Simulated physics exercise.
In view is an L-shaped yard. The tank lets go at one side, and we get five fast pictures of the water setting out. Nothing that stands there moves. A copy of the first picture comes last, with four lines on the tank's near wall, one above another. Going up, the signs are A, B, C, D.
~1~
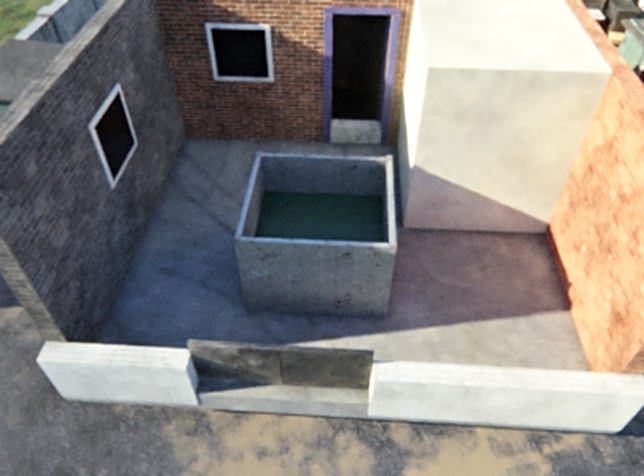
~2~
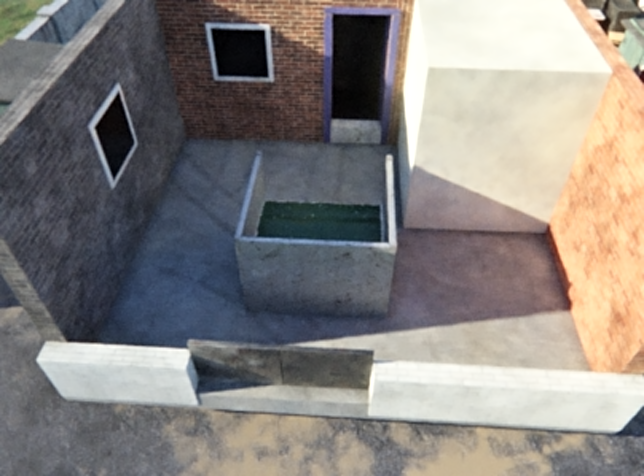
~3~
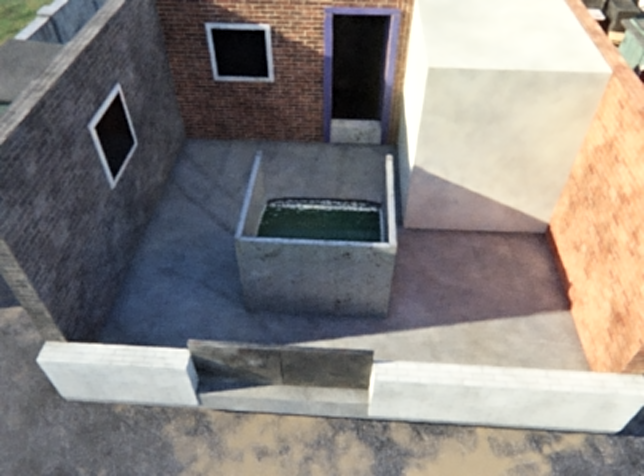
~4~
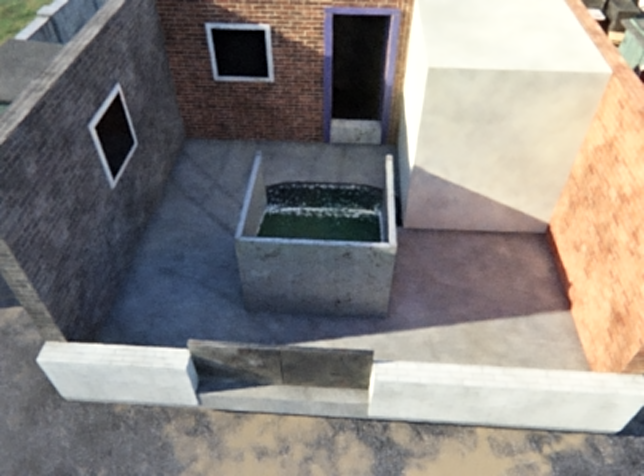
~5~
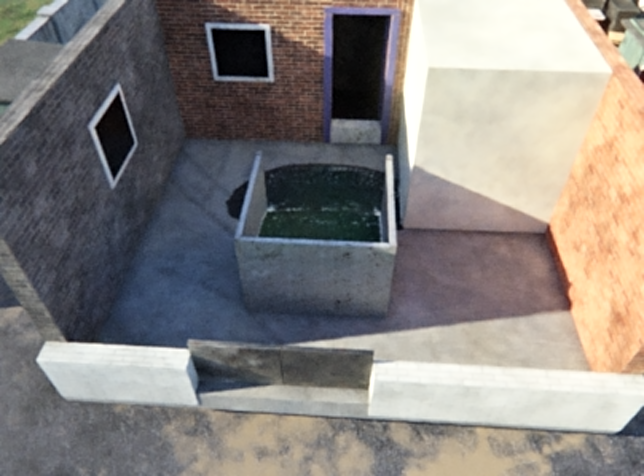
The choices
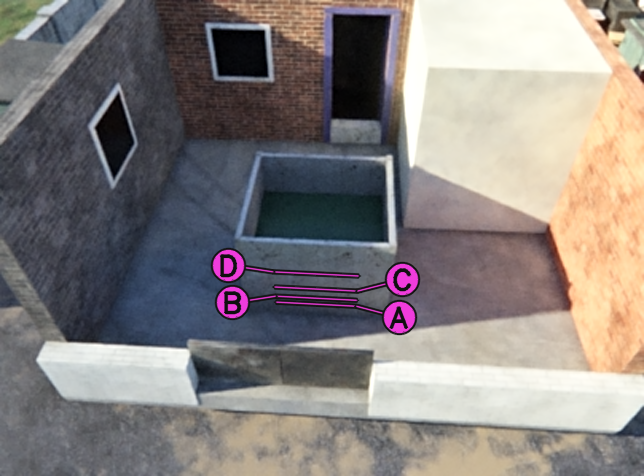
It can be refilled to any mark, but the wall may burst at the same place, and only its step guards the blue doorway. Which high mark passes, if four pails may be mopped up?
C.
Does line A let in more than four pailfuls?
No, not at all.
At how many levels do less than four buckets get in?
Three.
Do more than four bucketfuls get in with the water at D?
Yes, it does.
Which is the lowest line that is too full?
D it is.
On the marked copy, A at (316, 304); B at (316, 298); C at (315, 289); D at (315, 273); from the bottom up A, B, C, D.
With A, nothing gets over.
With B, nothing gets over.
With C, a splash gets over, under a bucket.
With D, about 10 bucketfuls get in.
